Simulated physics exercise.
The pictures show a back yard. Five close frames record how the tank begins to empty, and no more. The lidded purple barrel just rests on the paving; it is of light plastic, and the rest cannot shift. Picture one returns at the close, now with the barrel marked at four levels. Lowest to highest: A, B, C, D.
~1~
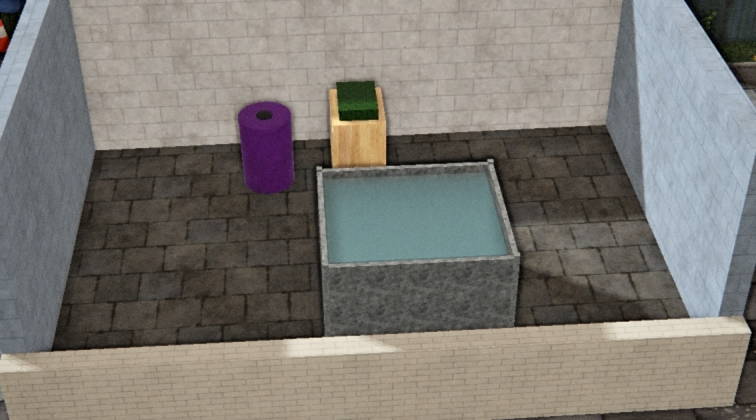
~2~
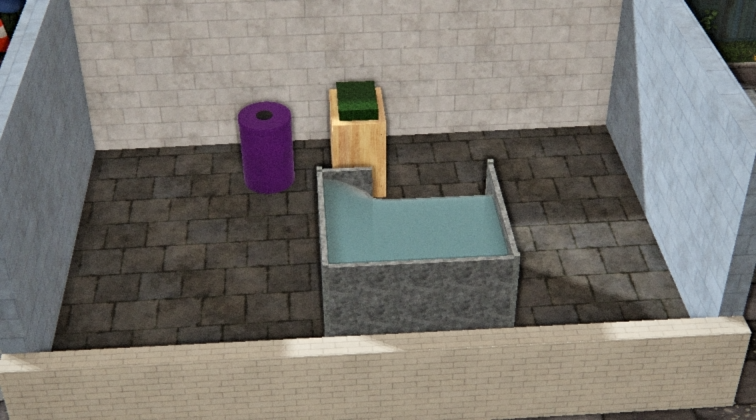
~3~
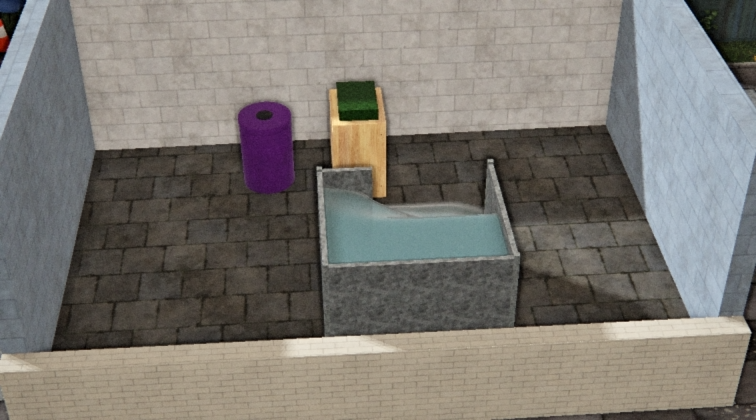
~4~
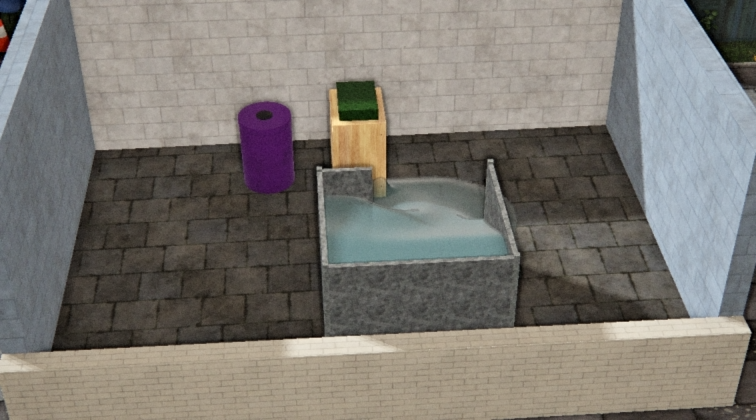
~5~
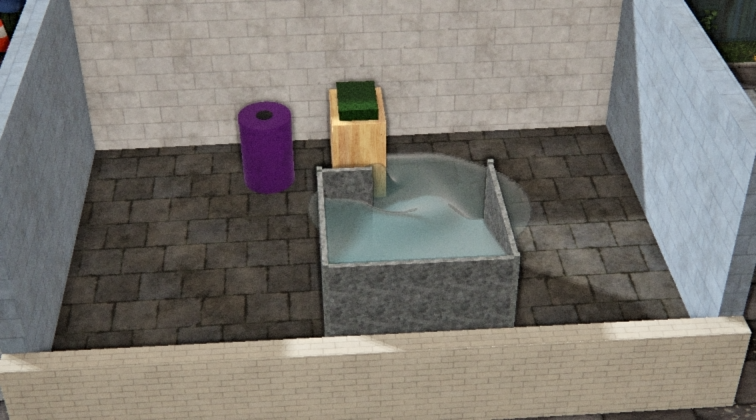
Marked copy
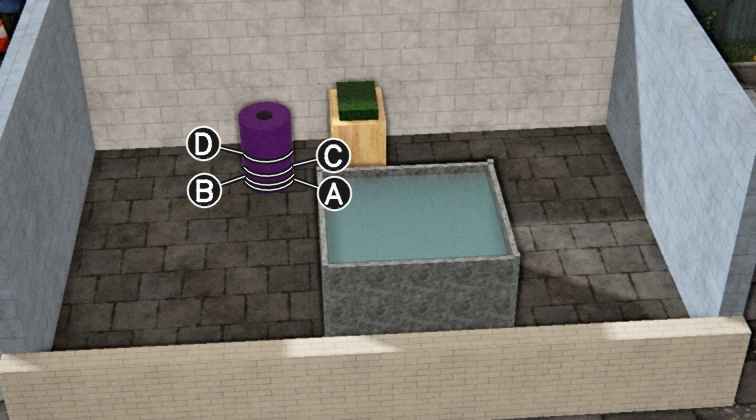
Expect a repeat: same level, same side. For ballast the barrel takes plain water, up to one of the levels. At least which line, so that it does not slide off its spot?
C will do.
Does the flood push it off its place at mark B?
Yes.
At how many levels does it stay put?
Two.
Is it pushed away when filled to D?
No, not at all.
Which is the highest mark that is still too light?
B.
On the marked copy, A at (269, 190); B at (269, 184); C at (268, 176); D at (267, 161); from the bottom up A, B, C, D.
For mark A, it is pushed about 5 times its own width away.
For mark B, it is pushed about its own width away.
For mark C, it does not move.
For mark D, it does not move.
